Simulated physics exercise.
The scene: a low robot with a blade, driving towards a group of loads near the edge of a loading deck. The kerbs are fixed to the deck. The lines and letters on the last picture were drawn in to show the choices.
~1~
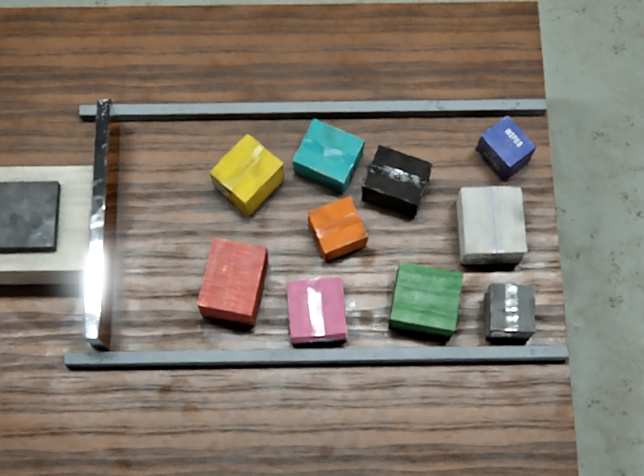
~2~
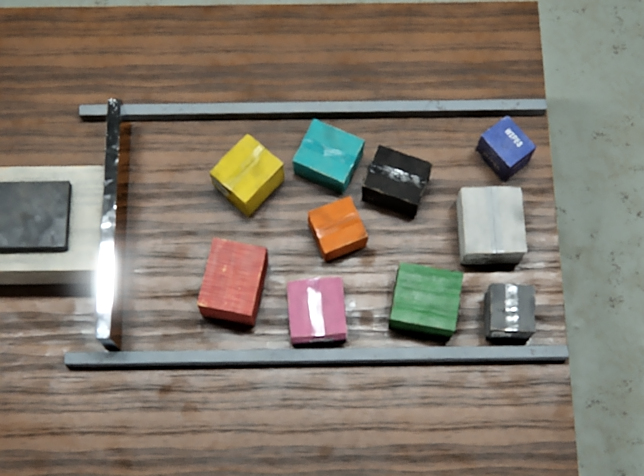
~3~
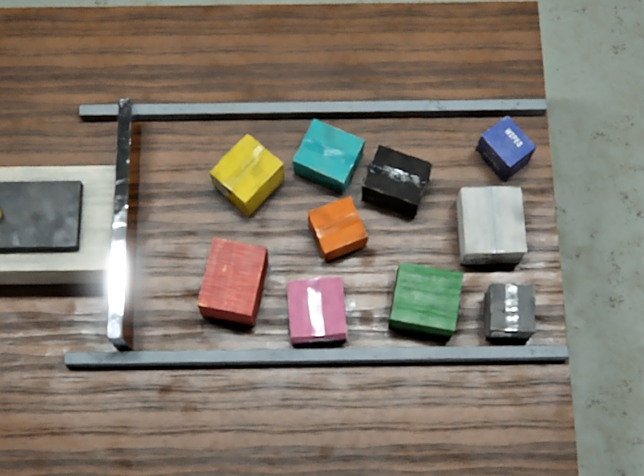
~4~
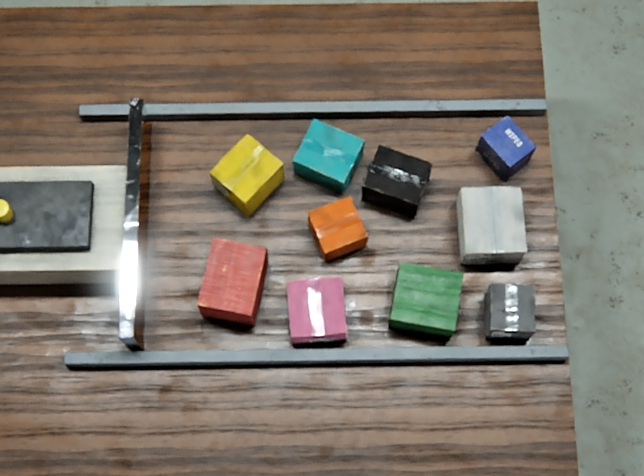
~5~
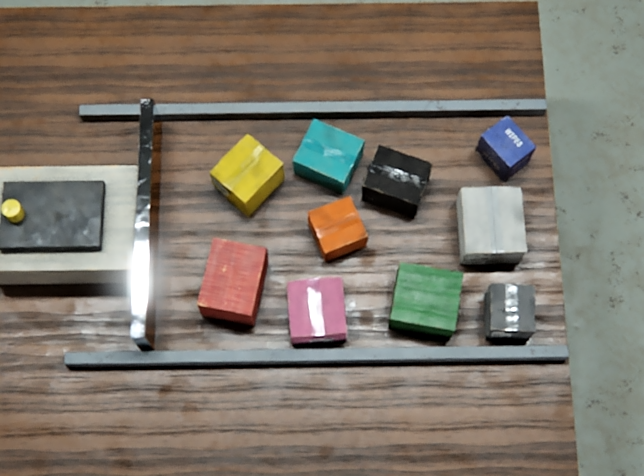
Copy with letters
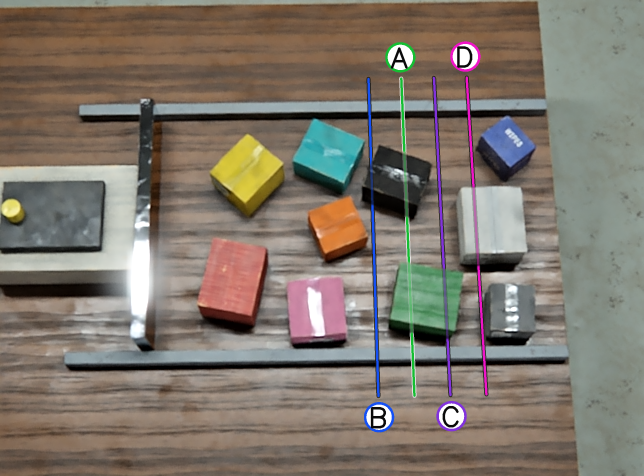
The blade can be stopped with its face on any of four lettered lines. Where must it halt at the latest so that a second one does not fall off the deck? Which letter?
It can go as far as A.
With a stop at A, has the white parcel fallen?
No.
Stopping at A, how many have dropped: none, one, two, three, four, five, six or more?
One.
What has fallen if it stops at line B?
It is the grey box.
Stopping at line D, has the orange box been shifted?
Yes.
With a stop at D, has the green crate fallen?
Yes.
On the marked copy, A at (408, 229); B at (373, 230); C at (442, 229); D at (476, 229).
Following A. Soon after the start, robot (156, 214); pink box (330, 312); turquoise box (335, 152).
Later, robot (253, 212); grey box (540, 311); green crate (484, 297).
In the end, robot (323, 211); grey box over the edge; green crate (555, 307); one fallen.
As for the rest, B is within the limit but short; C drops three; D drops four.
